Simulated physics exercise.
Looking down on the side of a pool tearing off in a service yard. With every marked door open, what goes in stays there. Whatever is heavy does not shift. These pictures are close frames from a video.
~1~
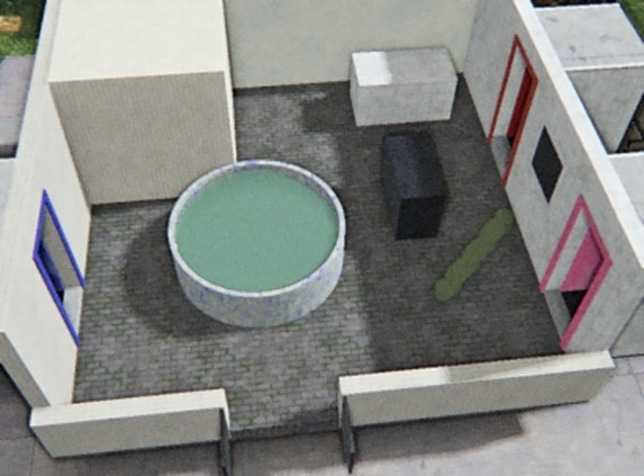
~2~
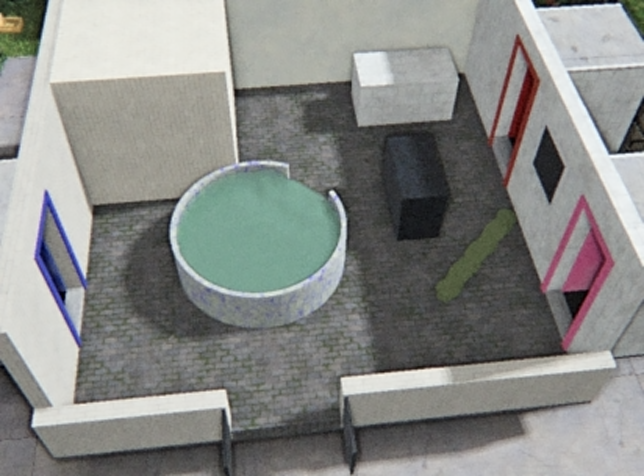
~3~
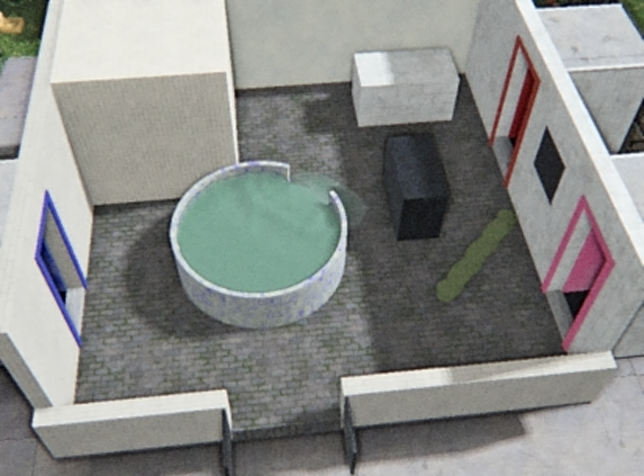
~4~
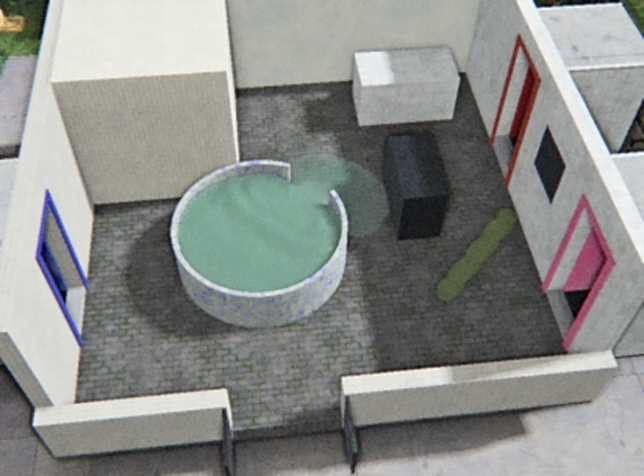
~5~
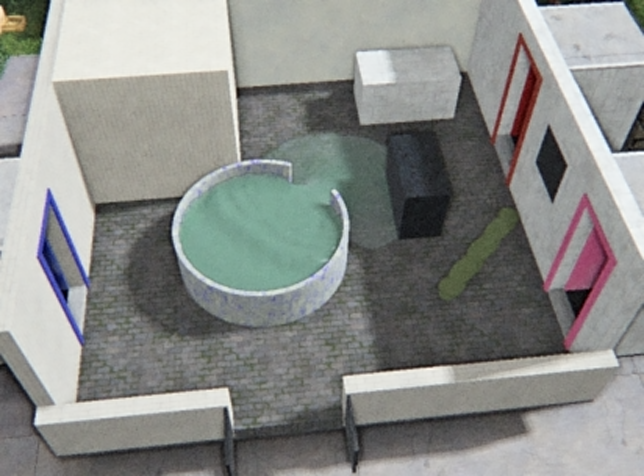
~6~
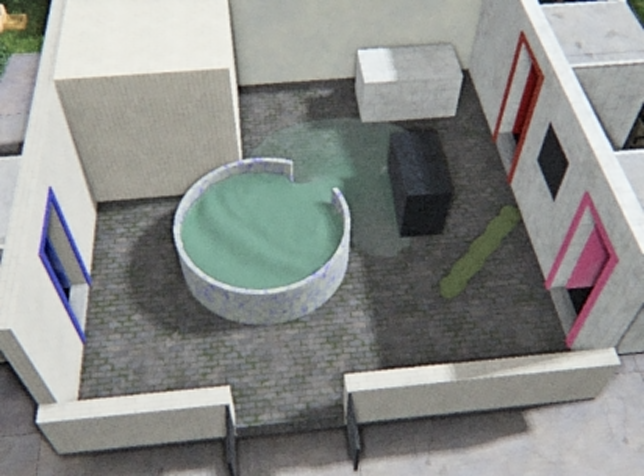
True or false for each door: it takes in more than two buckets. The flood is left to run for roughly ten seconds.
For the red door, false; for the pink door, false; for the blue door, false.
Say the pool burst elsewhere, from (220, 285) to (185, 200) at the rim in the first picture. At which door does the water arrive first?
That would be the blue one.
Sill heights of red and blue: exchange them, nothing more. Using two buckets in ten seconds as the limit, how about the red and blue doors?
Outcome - red door tops the limit, blue door comes up short.
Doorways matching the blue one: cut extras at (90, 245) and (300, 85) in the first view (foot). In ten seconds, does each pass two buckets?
Below, above.
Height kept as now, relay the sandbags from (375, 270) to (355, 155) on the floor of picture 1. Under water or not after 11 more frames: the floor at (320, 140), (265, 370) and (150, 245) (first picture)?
As listed: Under water, not flooded, free of water.
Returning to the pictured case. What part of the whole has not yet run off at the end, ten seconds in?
Roughly 92 per cent.
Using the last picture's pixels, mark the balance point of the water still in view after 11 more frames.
The centre of mass sits at about (312, 211).
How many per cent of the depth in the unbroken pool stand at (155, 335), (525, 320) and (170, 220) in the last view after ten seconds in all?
Readings in sequence: 2, 6, 2 percent.
A moment on, water covers 30 % of the floor; the red door not reached, the pink door not reached, the blue door not reached.
Next, water covers 40 % of the floor; the red door wet at the sill, nothing in, the pink door not reached, the blue door not reached.
Then, water covers 60 % of the floor; the red door wet at the sill, nothing in, the pink door wet at the sill, nothing in, the blue door not reached.
Later, water covers 70 % of the floor; the red door wet at the sill, nothing in, the pink door wet at the sill, nothing in, the blue door not reached.
In the end, water covers 90 % of the floor; the red door wet at the sill, nothing in, the pink door wet at the sill, nothing in, the blue door wet at the sill, nothing in.
